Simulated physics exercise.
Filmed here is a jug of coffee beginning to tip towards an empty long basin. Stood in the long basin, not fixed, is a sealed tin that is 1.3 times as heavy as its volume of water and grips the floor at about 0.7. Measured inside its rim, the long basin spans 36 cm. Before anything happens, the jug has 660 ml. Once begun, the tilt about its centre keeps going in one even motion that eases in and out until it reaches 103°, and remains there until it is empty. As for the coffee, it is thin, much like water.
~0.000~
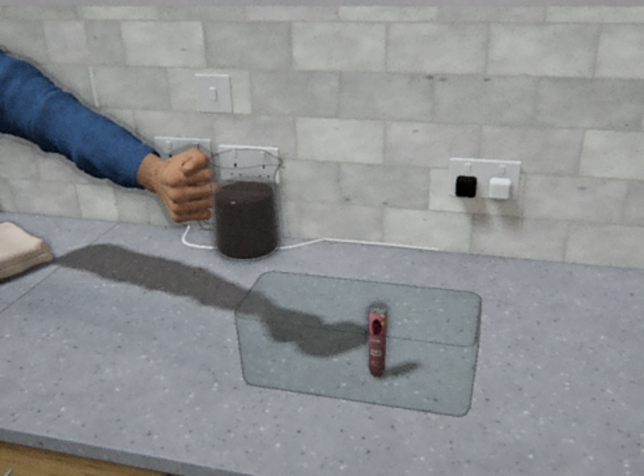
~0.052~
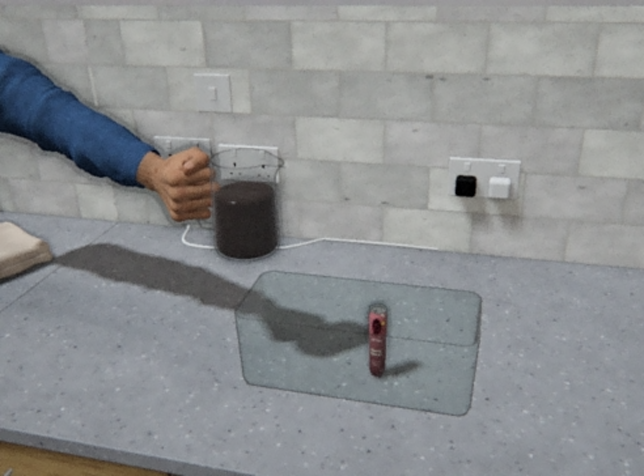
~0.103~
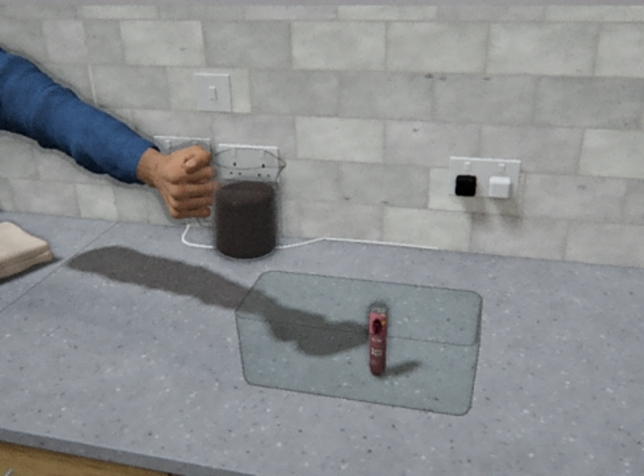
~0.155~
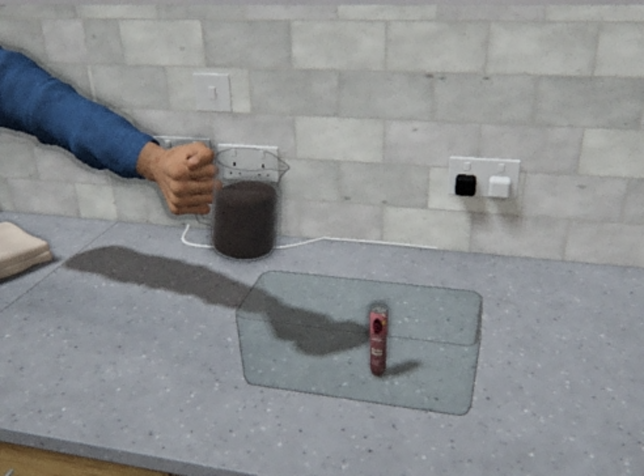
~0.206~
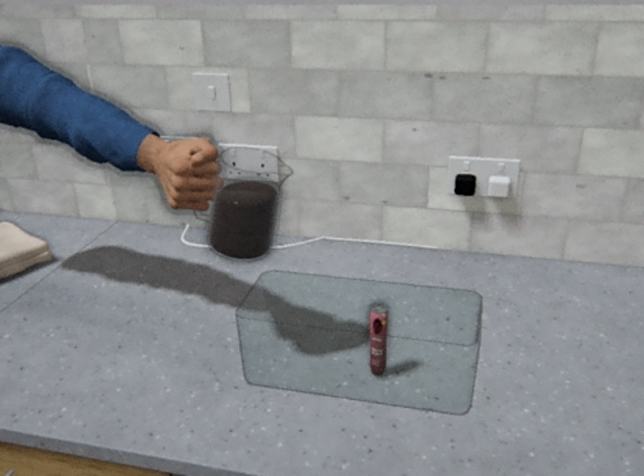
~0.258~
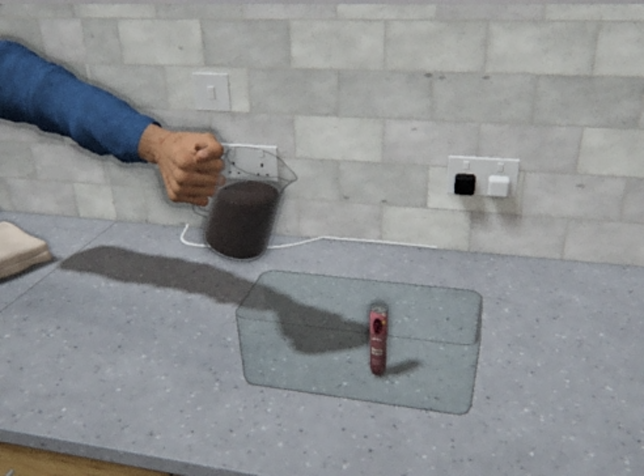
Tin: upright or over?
It is going to cope.
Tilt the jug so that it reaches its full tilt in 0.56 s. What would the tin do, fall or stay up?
Then the tin tumbles.
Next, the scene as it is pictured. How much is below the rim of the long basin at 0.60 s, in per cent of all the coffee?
I'd estimate some 0 percent of the liquid.
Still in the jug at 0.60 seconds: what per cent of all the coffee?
I'd put it near 94 percent.
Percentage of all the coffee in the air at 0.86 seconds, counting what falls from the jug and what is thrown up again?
About 26 percent.
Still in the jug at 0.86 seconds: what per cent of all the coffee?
What remains is about 46 percent of it all.
After 0.60 s the tilt is 77° and 94 per cent is still to pour; the tin stands where it began.
After 0.86 s the tilt is 102° and 46 per cent is still to pour; the tin stands where it began.
After 1.12 s the tilt is 103° and 12 per cent is still to pour; the tin stands where it began.
After 1.41 s the tilt is 103° and 2 per cent is still to pour; the tin stands where it began.
In the end the tin stands where it began.
